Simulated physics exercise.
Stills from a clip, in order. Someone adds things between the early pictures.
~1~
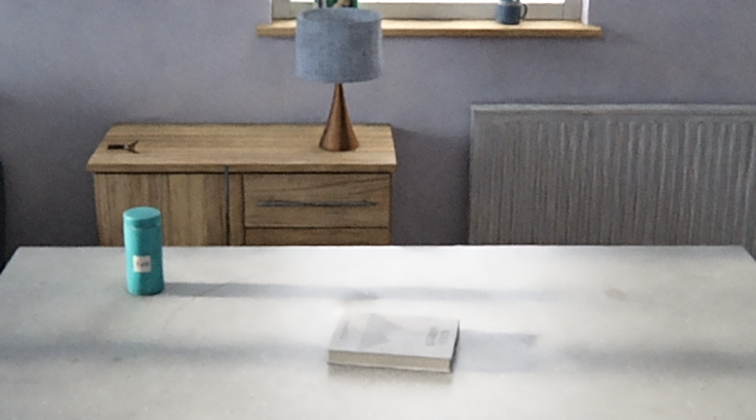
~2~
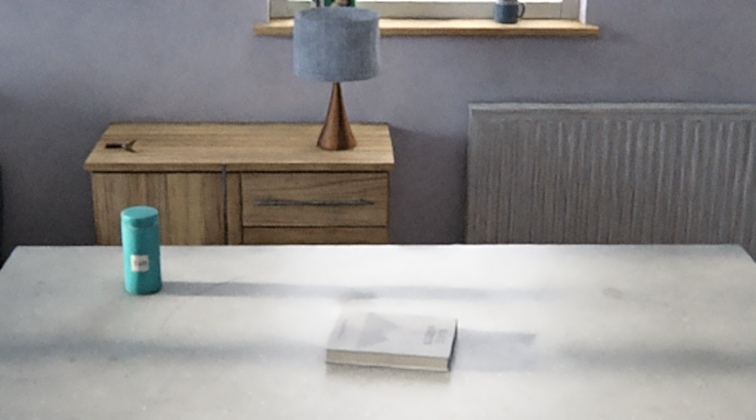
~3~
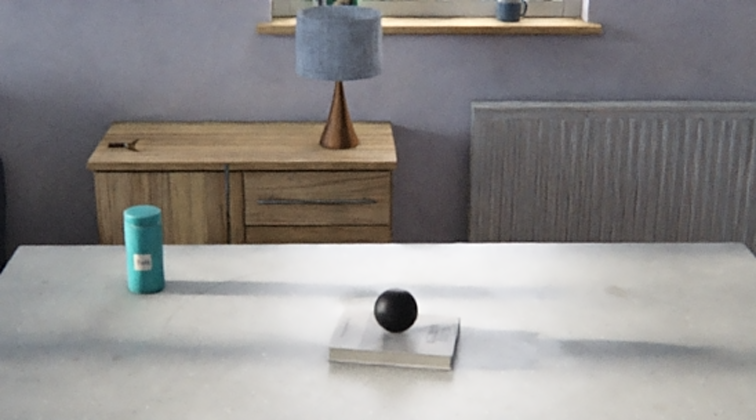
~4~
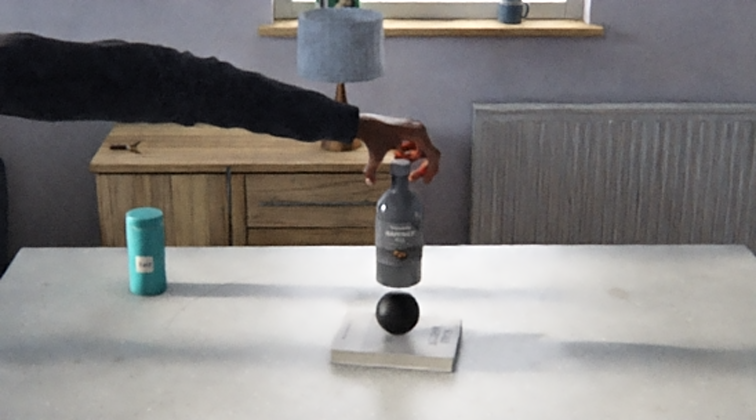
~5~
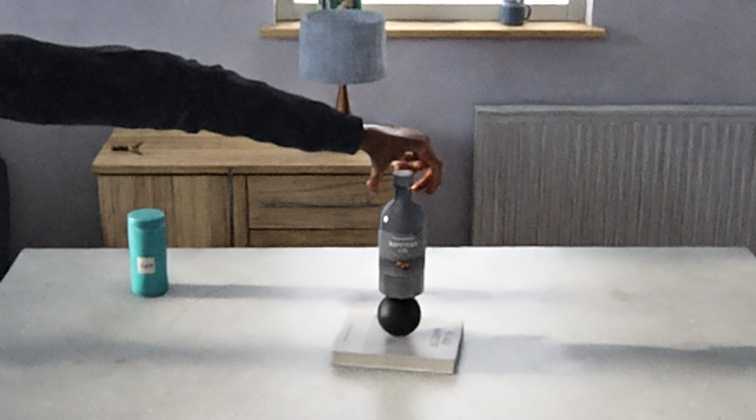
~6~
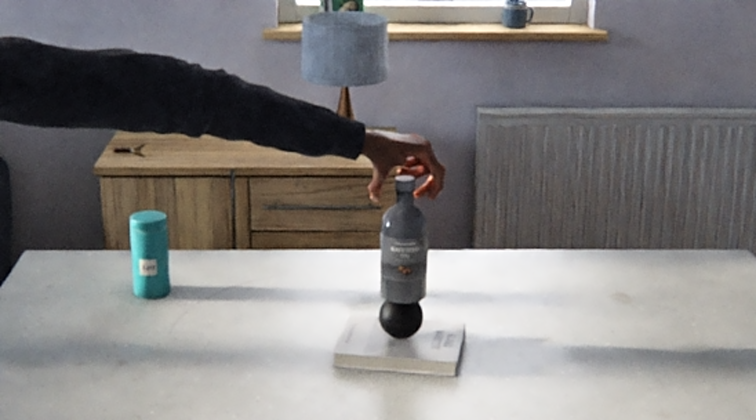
On a pale table, a hand lowers a grey bottle onto a black ball atop a book.
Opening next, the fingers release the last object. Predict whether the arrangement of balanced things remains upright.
It is going to lose a part.
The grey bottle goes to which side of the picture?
Toward the right-hand side.
Then, 0.60 s after the last picture, grey bottle now fallen.
Then, 0.80 s after the last picture, things are still on the move.
At rest, fallen, grey bottle; the other 3 in place. Seen from the same camera at the end, grey bottle near (532, 352). The pile gives way.
